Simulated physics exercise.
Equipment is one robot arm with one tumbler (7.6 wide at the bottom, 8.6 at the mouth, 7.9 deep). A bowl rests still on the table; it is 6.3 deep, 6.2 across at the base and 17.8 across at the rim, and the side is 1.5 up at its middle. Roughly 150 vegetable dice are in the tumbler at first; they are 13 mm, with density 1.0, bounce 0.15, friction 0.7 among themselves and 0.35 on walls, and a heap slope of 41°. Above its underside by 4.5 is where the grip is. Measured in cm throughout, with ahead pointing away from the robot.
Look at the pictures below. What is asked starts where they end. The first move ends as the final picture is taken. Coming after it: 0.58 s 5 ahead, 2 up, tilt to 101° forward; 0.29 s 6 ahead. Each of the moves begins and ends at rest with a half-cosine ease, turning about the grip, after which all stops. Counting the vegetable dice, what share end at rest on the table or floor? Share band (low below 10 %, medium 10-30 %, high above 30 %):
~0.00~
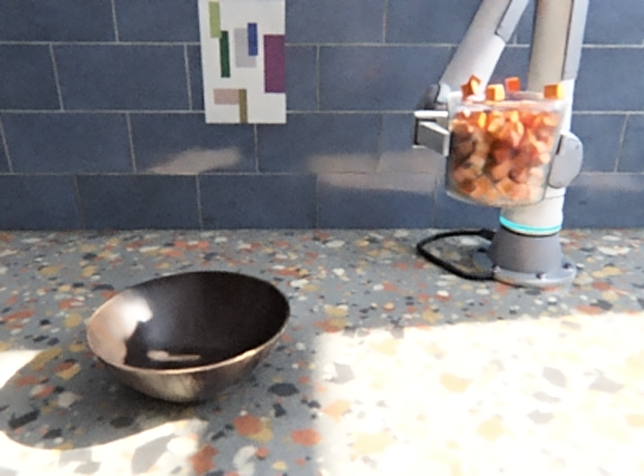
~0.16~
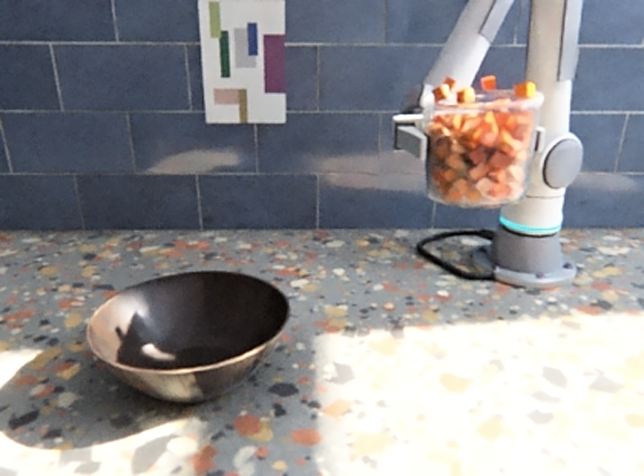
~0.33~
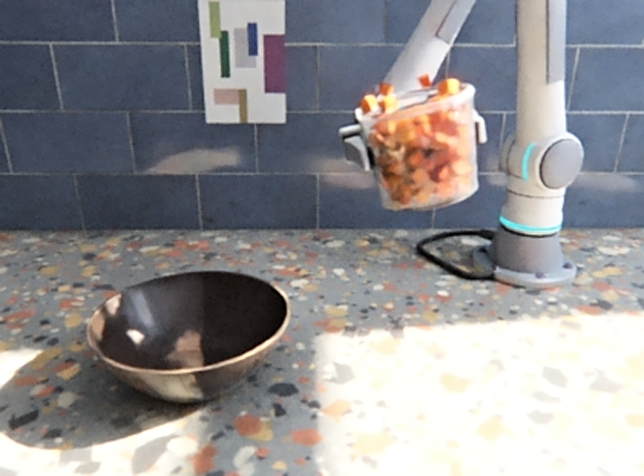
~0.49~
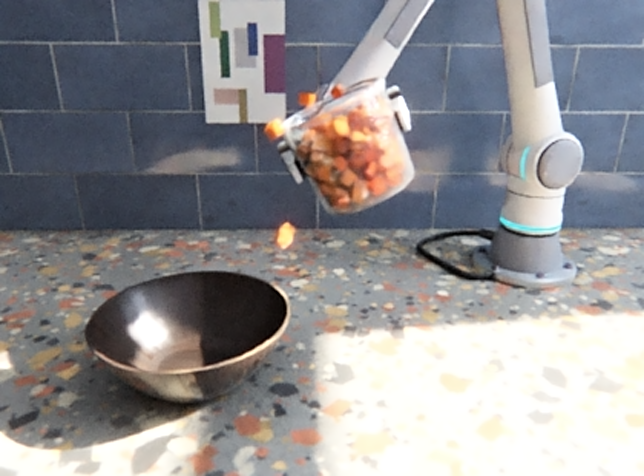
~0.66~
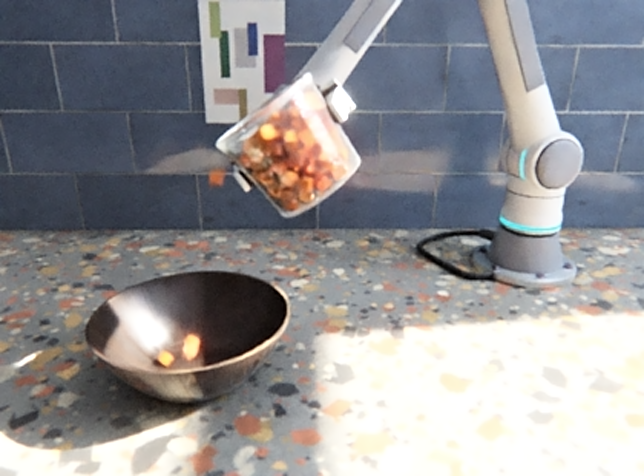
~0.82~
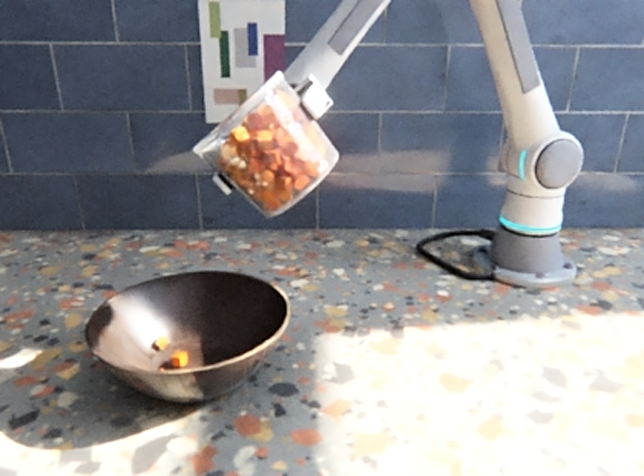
It is high, above 30 %.
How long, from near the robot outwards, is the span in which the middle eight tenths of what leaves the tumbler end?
About 20 centimetres.
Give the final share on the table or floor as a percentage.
About 50 per cent.
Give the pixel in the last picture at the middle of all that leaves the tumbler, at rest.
Estimated centre at around (87, 366).
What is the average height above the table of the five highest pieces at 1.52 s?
About 26 cm above the table.
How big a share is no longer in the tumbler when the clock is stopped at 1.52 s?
Around 30 percent at that moment.
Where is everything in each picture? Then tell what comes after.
Tumbler middle at (499, 148), level; upper third of the load around (505, 124), from x 455 to 555, top at y 85; 153 in the tumbler, in the first picture.
Tumbler middle at (478, 149), tilted 4° forward; upper third of the load around (484, 123), from x 435 to 525, top at y 85, in the second picture.
Tumbler middle at (421, 149), tilted 14° forward; upper third of the load around (427, 123), from x 370 to 465, top at y 80, in the third picture.
Tumbler middle at (350, 150), tilted 26° forward; upper third of the load around (355, 128), from x 275 to 395, top at y 90; 151 in the tumbler, 2 in flight or on a rim, in the fourth picture.
Tumbler middle at (293, 150), tilted 36° forward; upper third of the load around (296, 128), from x 165 to 340, top at y 95; 150 in the tumbler, 2 in the bowl, 1 in flight or on a rim, in the fifth picture.
Tumbler middle at (271, 150), tilted 40° forward; upper third of the load around (270, 129), from x 160 to 315, top at y 95; 150 in the tumbler, 3 in the bowl, in the sixth picture.
After 1.17 s, tilted 80° forward, highest piece 27 above the table; 150 in the tumbler, 3 in the bowl.
After 1.52 s, tilted 101° forward, highest piece 27 above the table; 109 in the tumbler, 30 in the bowl, 1 on the table or floor, 13 in flight or on a rim.
After 1.89 s, tilted 101° forward, highest piece 24 above the table; 53 in the tumbler, 39 in the bowl, 29 on the table or floor, 32 in flight or on a rim.
After 2.94 s, tilted 101° forward, highest piece 24 above the table; 74 on the table or floor, 42 in the bowl, 37 in the tumbler.
At rest, 74 on the table or floor, 42 in the bowl, 37 in the tumbler. That is 48 % on the table or floor.
